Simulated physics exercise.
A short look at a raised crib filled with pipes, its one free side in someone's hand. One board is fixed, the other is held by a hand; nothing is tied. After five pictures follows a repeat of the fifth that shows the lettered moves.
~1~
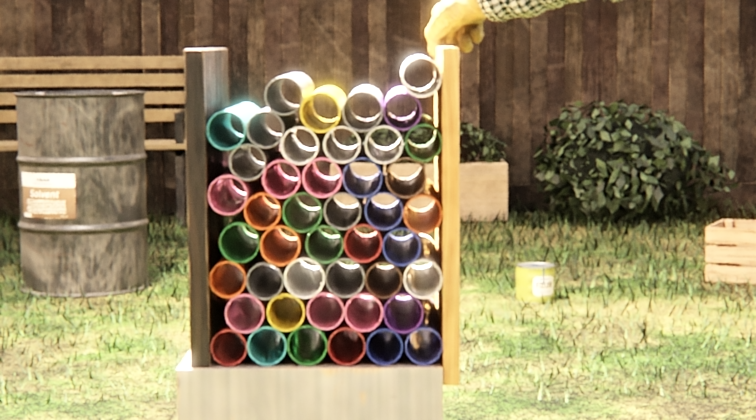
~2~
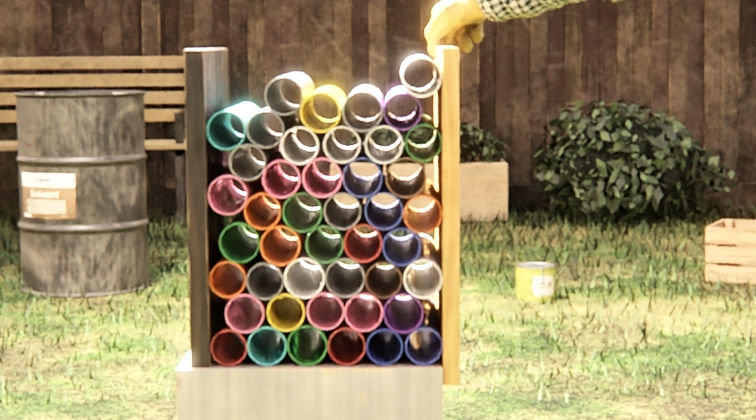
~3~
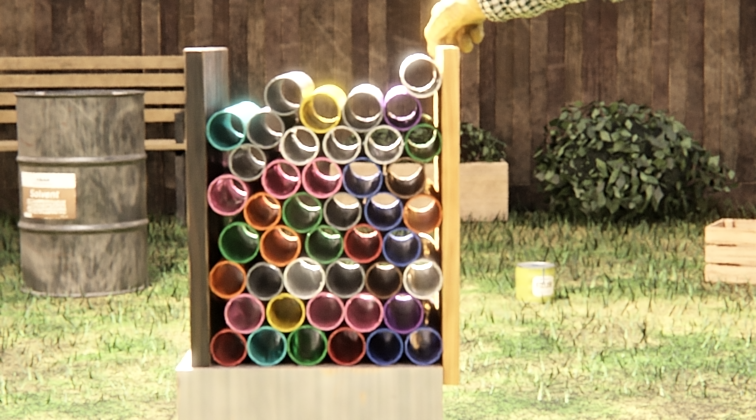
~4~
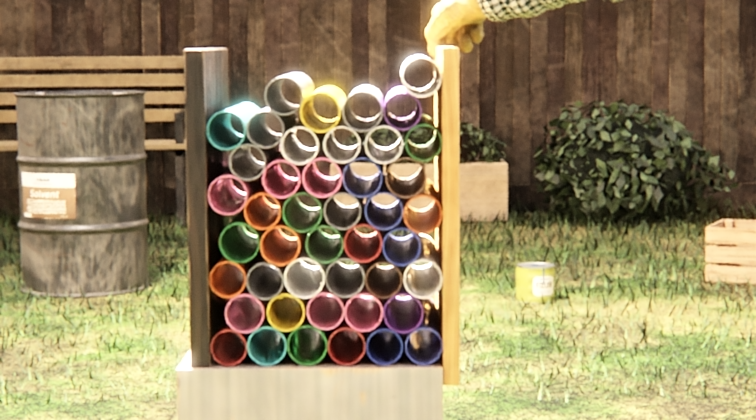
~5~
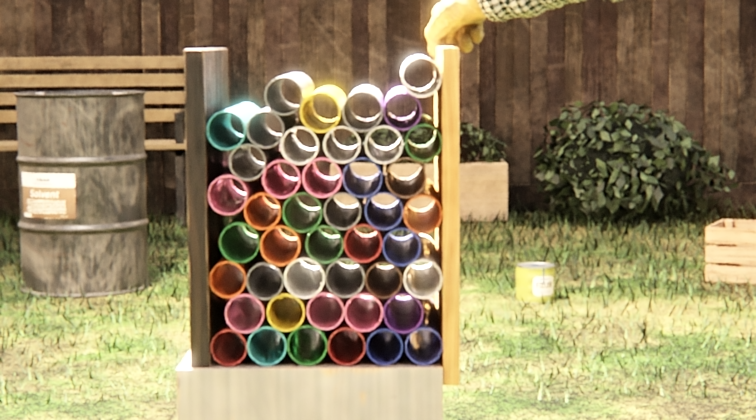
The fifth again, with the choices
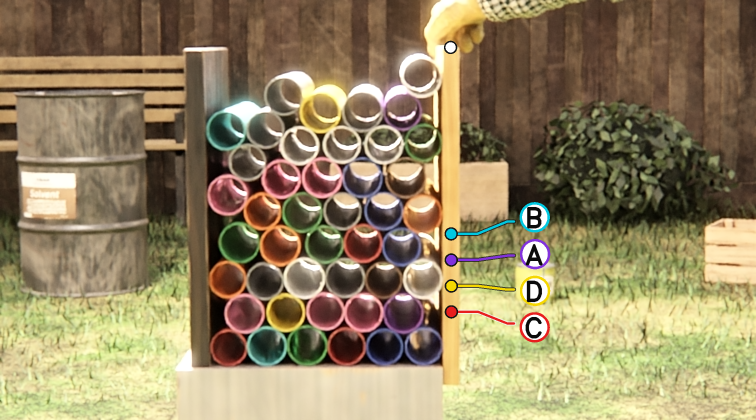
In a grassy yard by a wooden fence, a gloved hand held the top of the right side board on a raised crib stacked with colourful pipes, and nothing visibly moved.
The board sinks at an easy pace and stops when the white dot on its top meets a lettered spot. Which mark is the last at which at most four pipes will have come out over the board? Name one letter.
Slide it to B.
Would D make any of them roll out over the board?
Yes.
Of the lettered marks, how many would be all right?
The number is one.
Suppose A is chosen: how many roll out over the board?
It comes to seven.
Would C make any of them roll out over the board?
Yes.
On the marked copy, A at (452, 260); B at (451, 234); C at (452, 312); D at (452, 286); the white dot at (451, 48).
Following B. Soon after the start, top of the board (442, 126).
Later, top of the board (443, 215).
In the end, top of the board (443, 233), three out over the board.
As for the rest, A more than four out over the board; C more than four out over the board; D more than four out over the board.
